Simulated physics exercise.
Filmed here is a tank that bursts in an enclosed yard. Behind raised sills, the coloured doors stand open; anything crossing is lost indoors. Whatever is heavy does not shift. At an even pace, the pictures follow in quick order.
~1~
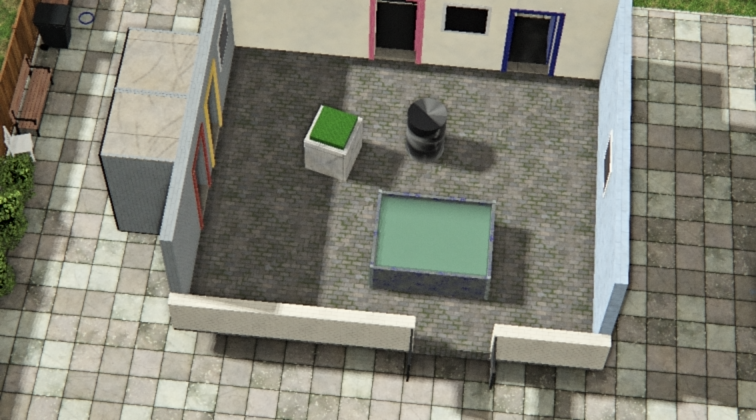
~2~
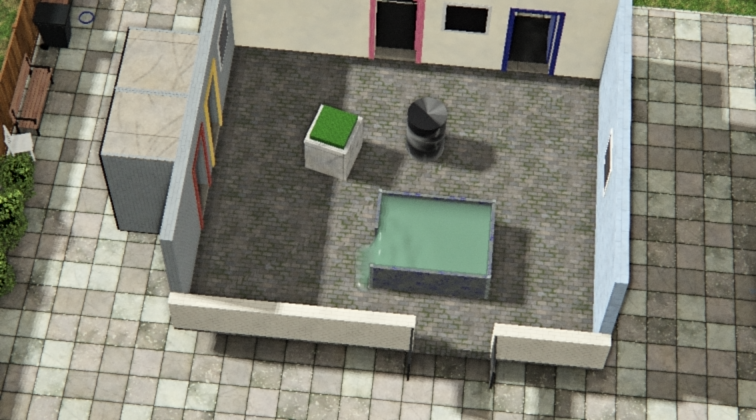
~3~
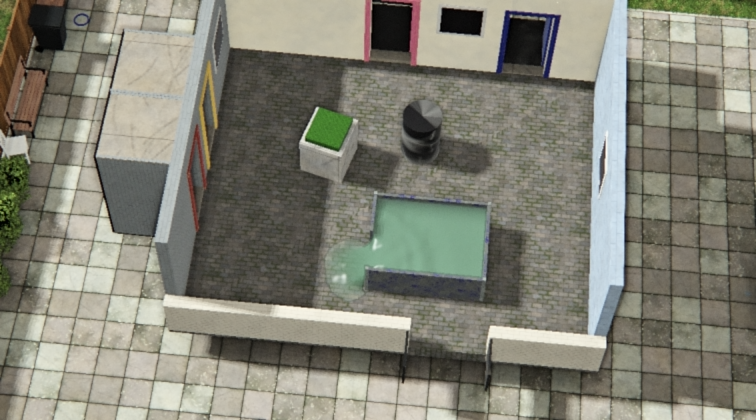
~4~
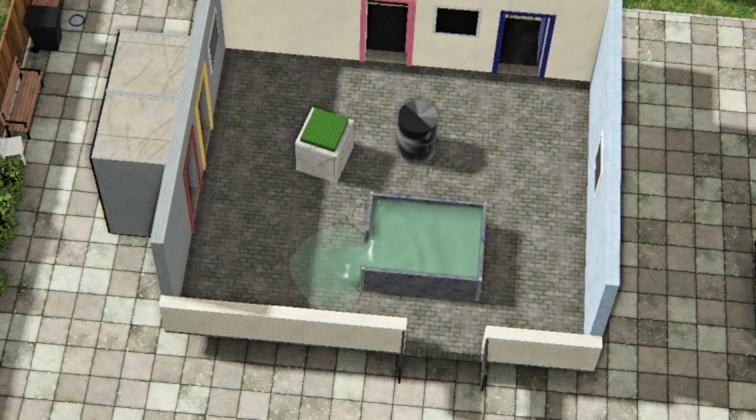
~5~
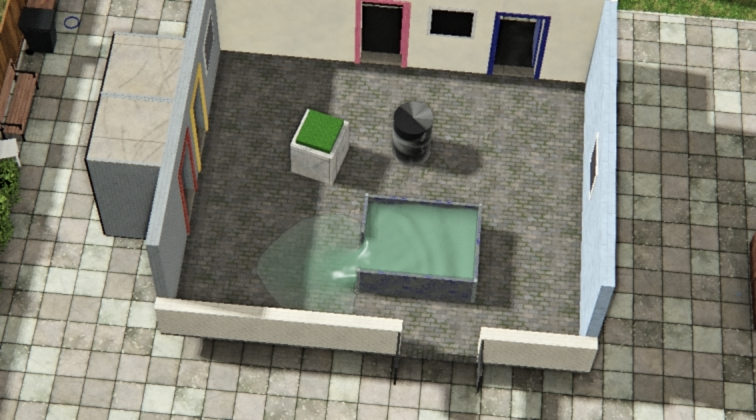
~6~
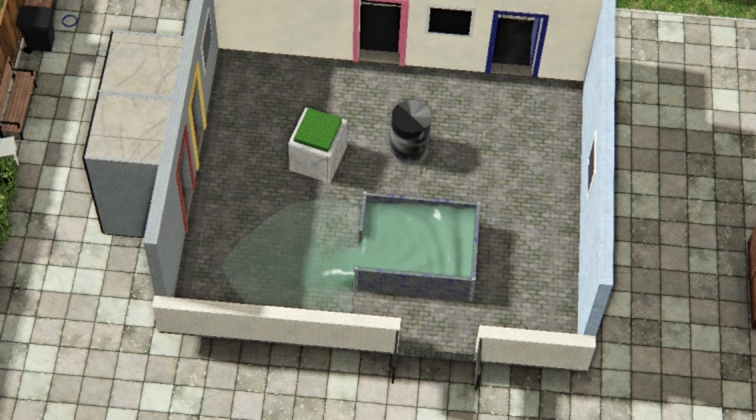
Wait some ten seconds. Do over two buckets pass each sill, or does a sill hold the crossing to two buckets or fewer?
The yellow door stays at or under the cap there; the pink door stays at or under the cap there; the blue door stays at or under the cap there; the red door tips over the cap there.
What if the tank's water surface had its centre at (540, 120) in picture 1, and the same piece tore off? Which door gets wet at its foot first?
That would be the pink door.
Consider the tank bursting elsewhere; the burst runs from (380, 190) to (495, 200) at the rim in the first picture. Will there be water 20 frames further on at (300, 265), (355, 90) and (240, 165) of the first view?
The first point is soaked, the second soaked, the third spared.
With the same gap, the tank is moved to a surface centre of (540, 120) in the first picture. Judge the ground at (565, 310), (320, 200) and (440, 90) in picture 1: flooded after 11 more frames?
As listed: Untouched, reached, reached.
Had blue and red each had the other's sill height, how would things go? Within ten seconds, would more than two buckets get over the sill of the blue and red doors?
Lab note: Blue door doesn't reach it; red door crosses the line.
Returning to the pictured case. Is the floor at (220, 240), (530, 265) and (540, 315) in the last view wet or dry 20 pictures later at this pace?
In that order the points end up soaked, high and dry and high and dry.
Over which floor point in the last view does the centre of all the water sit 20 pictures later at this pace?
The water centres close to (314, 246).
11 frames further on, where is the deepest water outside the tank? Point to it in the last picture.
That would be (172, 314).
A moment on, water covers 20 % of the floor; the yellow door not reached, the pink door not reached, the blue door not reached, the red door wet at the sill, nothing in.
Next, water covers 25 % of the floor; the yellow door wet at the sill, nothing in, the pink door not reached, the blue door not reached, the red door over two buckets in.
Then, water covers 30 % of the floor; the yellow door wet at the sill, nothing in, the pink door not reached, the blue door not reached, the red door far over two buckets in.
Later, water covers 50 % of the floor; the yellow door wet at the sill, nothing in, the pink door wet at the sill, nothing in, the blue door not reached, the red door far over two buckets in.
In the end, water covers 85 % of the floor; the yellow door wet at the sill, nothing in, the pink door wet at the sill, nothing in, the blue door wet at the sill, nothing in, the red door far over two buckets in.
